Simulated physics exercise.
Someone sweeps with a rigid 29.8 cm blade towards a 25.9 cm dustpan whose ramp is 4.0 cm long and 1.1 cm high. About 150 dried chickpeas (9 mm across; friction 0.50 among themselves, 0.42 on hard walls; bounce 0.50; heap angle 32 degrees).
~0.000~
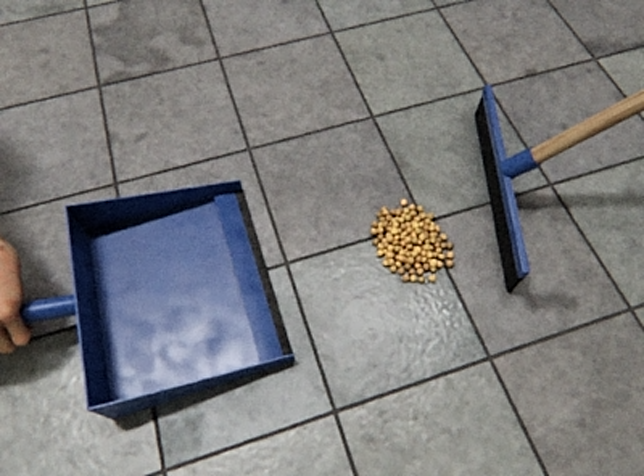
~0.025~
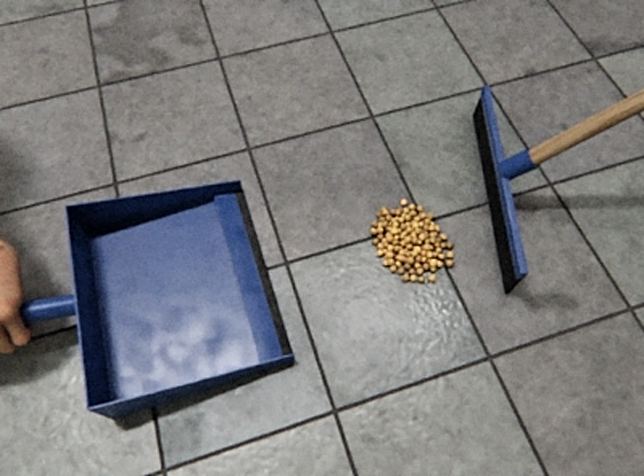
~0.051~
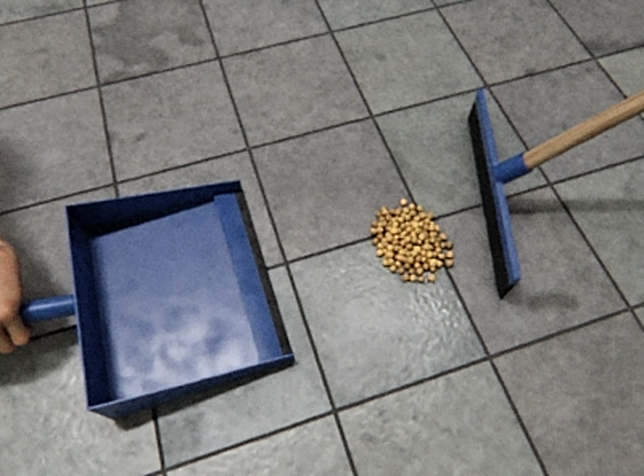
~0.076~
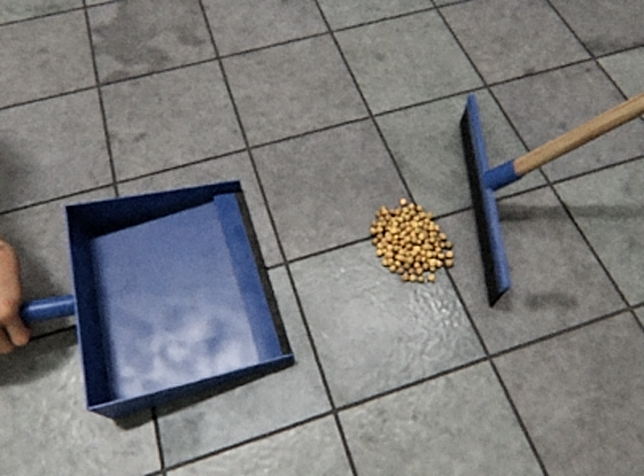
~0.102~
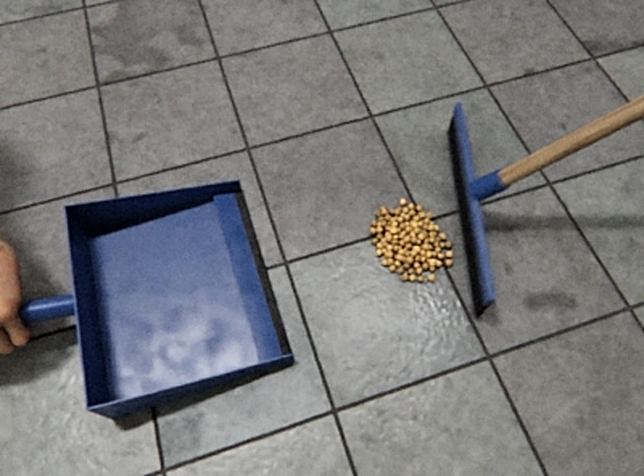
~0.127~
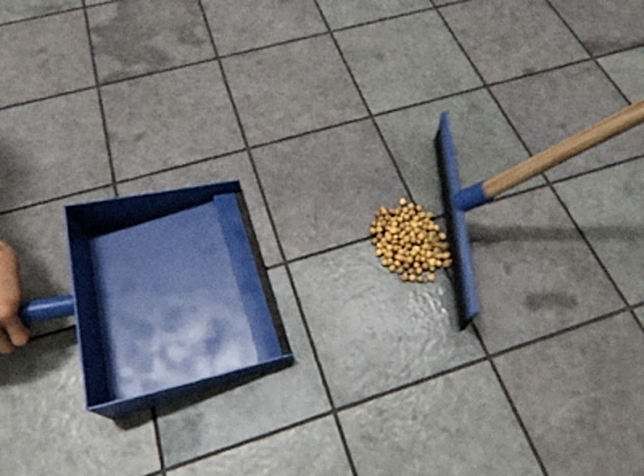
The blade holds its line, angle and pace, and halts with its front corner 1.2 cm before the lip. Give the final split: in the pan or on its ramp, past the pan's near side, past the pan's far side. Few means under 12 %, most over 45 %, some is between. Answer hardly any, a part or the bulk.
Pan: A part, near side: Hardly any, far side: Hardly any.
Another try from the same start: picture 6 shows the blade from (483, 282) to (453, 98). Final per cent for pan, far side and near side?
Pan 15, far 5, near 0.
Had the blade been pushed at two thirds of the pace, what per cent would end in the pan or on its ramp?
In that case some 5 per cent.
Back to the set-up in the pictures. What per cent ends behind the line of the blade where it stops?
About 0 per cent.
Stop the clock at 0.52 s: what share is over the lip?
About 25 per cent by then.
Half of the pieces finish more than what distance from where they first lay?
About 20 cm.
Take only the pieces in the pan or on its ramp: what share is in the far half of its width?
Roughly 20 per cent.
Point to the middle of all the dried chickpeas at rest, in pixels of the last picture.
At about (274, 274).
After 0.23 s, middle of the blade 15 cm from the lip; 0 % over the lip, far side 0 %, near side 0 %.
After 0.31 s, middle of the blade 8 cm from the lip; 0 % over the lip, far side 0 %, near side 5 %.
After 0.52 s, middle of the blade 6 cm from the lip; 25 % over the lip, far side 5 %, near side 5 %.
In the end, at 1.1 s, pan 20 %, near side 5 %, far side 5 %, in front of the lip or behind the blade 70 %.
